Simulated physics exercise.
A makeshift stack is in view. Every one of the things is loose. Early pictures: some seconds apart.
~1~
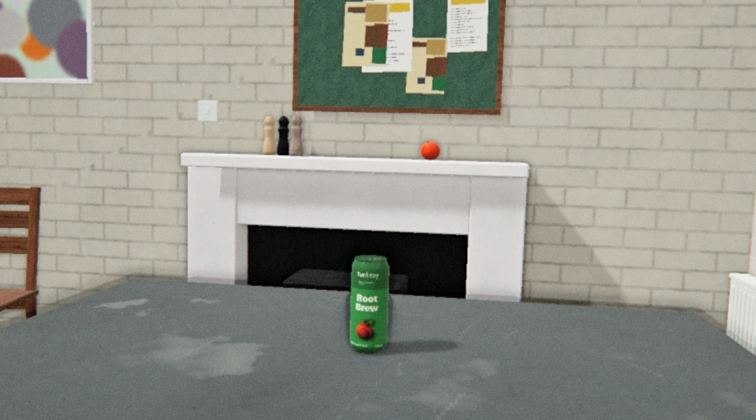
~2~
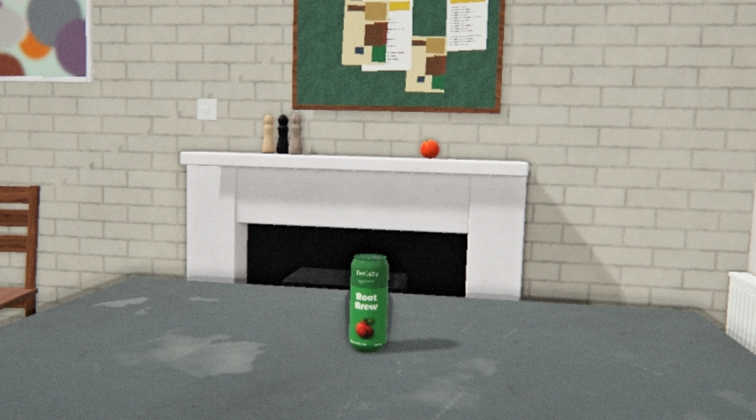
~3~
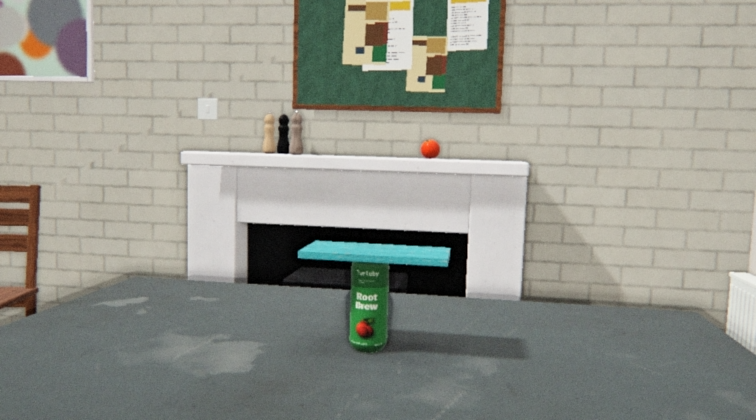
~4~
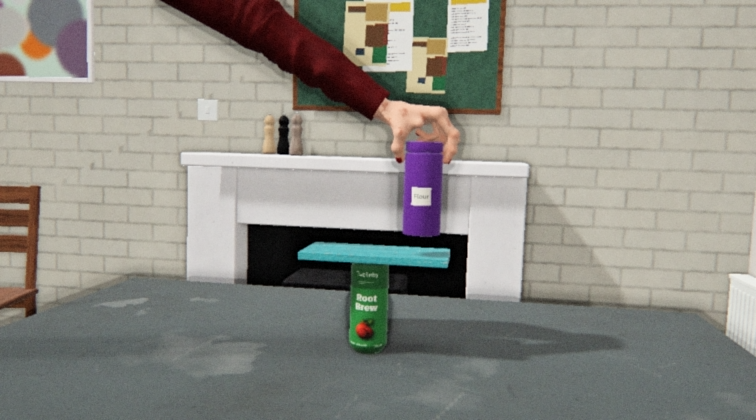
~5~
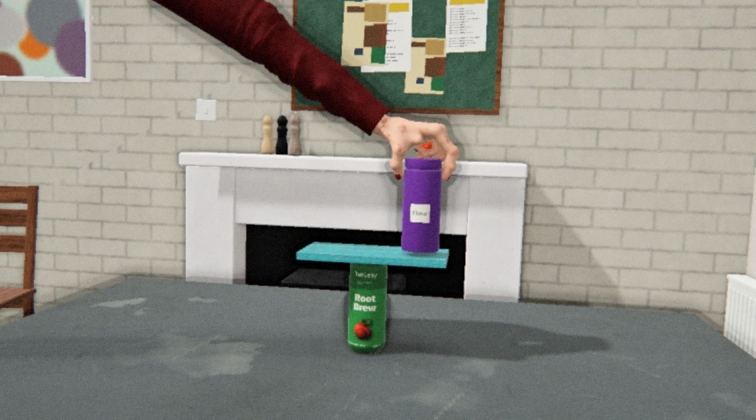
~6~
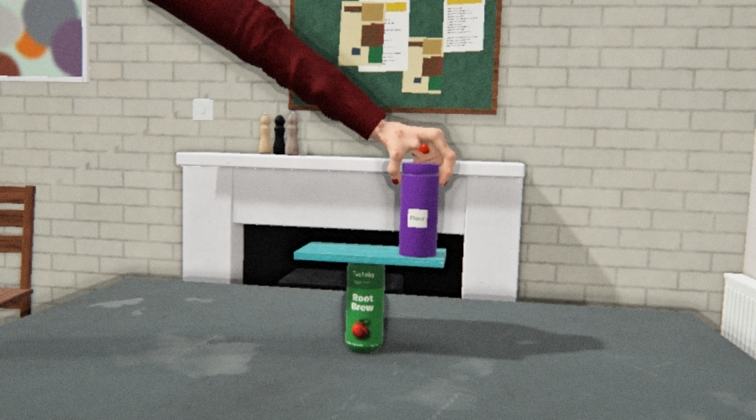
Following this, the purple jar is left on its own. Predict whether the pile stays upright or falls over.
The balance breaks.
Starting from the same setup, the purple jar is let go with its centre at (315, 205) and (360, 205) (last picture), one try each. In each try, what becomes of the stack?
First case: It collapses; second case: It remains standing.
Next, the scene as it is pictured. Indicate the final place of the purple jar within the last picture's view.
It ends up close to (472, 350).
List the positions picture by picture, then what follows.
In the first picture, the last thing is not in view yet.
In the second picture, the last thing is not in view yet.
In the third picture, the last thing is not in view yet; turquoise board (377, 253).
The fourth picture shows still above its spot; purple jar (423, 188); turquoise board (377, 254).
The fifth picture shows still above its spot; purple jar (422, 205); turquoise board (375, 254).
The sixth picture shows in place under the hand; purple jar (419, 210); turquoise board (373, 254).
Then, 0.30 s past the last view, purple jar now fallen; turquoise board rocked 51° from its first pose.
Then, 0.40 s past the last view, turquoise board now fallen.
Then, 0.70 s past the last view, things are still on the move.
Finally, fallen, turquoise board and purple jar; green can still in place. Final places as the last picture's camera would see them, purple jar near (473, 350). The stack gives way.
